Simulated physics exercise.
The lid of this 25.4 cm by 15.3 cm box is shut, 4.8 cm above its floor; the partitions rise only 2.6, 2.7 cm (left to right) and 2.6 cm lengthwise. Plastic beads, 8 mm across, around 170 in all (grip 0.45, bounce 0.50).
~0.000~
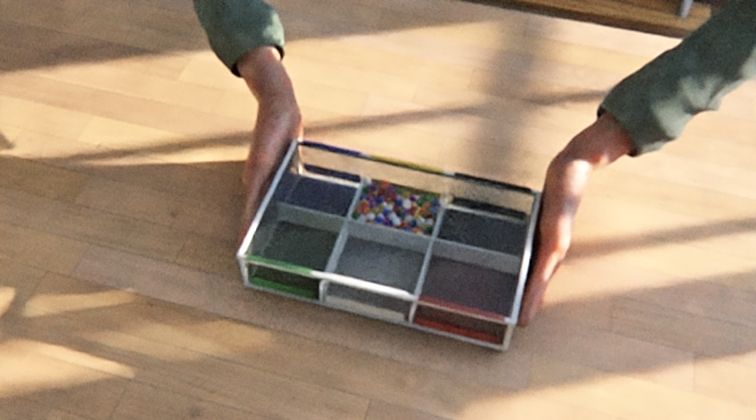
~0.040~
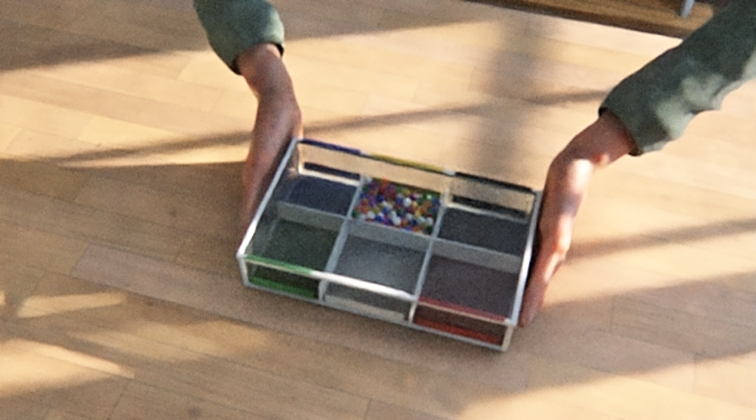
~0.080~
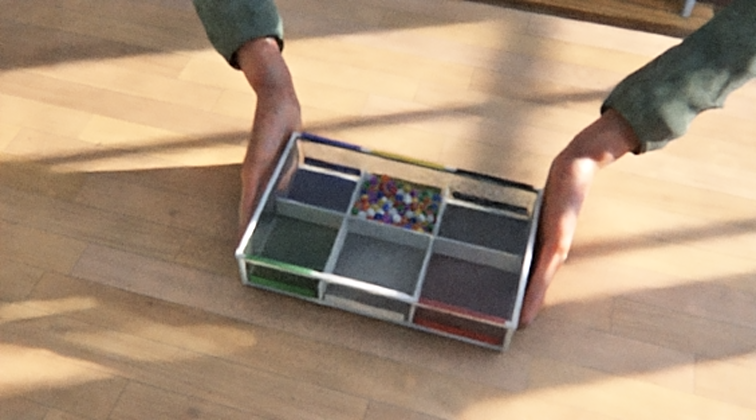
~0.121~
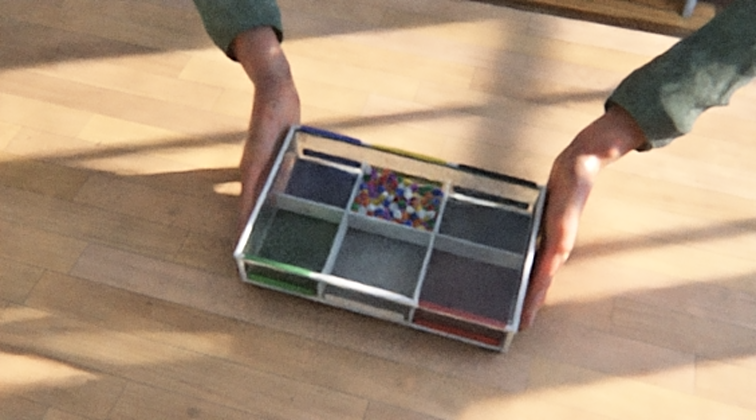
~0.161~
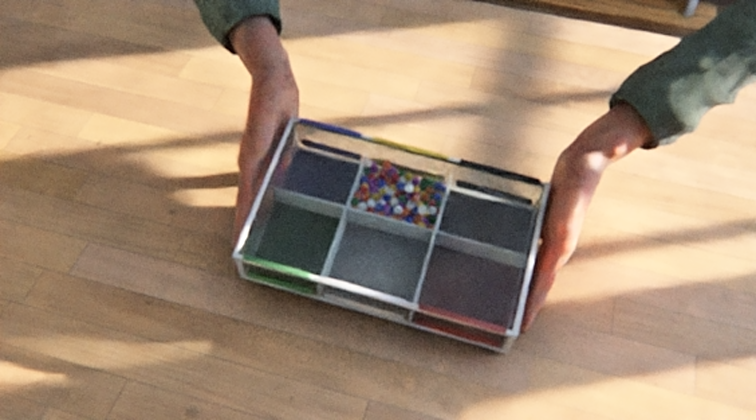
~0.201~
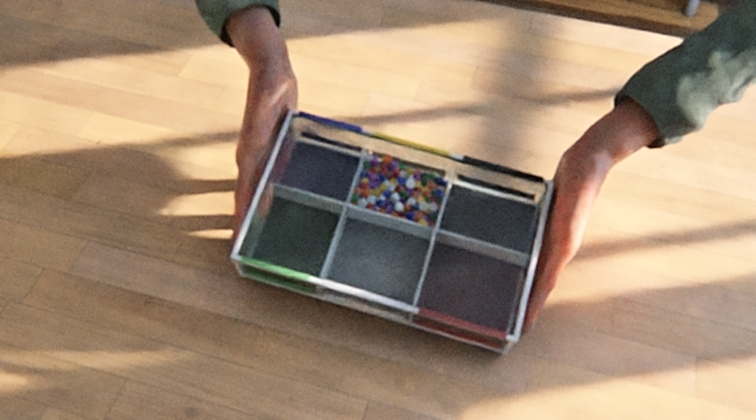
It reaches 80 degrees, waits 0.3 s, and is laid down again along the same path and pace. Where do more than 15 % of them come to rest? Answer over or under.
Red over, blue under, green under, yellow over, white over, black under.
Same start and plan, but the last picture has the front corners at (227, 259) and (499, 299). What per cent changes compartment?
Then about 75 per cent.
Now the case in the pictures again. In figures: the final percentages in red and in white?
Red 40, white 20.
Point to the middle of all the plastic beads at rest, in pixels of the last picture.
Around (413, 292).
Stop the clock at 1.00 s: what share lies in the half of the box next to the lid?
Roughly 30 per cent.
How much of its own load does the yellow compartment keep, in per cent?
Roughly 40 per cent.
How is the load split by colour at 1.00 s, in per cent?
Red 20, blue 0, green 0, yellow 55, white 25, black 0.
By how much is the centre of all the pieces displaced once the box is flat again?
About 8.0 cm.
Then, at 1.00 s, tilt 80 degrees; red 20 %, yellow 55 %, white 25 %.
After 1.54 s, tilt 43 degrees; red 40 %, yellow 40 %, white 20 %.
After 2.14 s, tilt 0 degrees; red 40 %, yellow 40 %, white 20 %.
By 2.7 s all is still; red 40 %, blue 0 %, green 0 %, yellow 40 %, white 20 %, black 0 %.
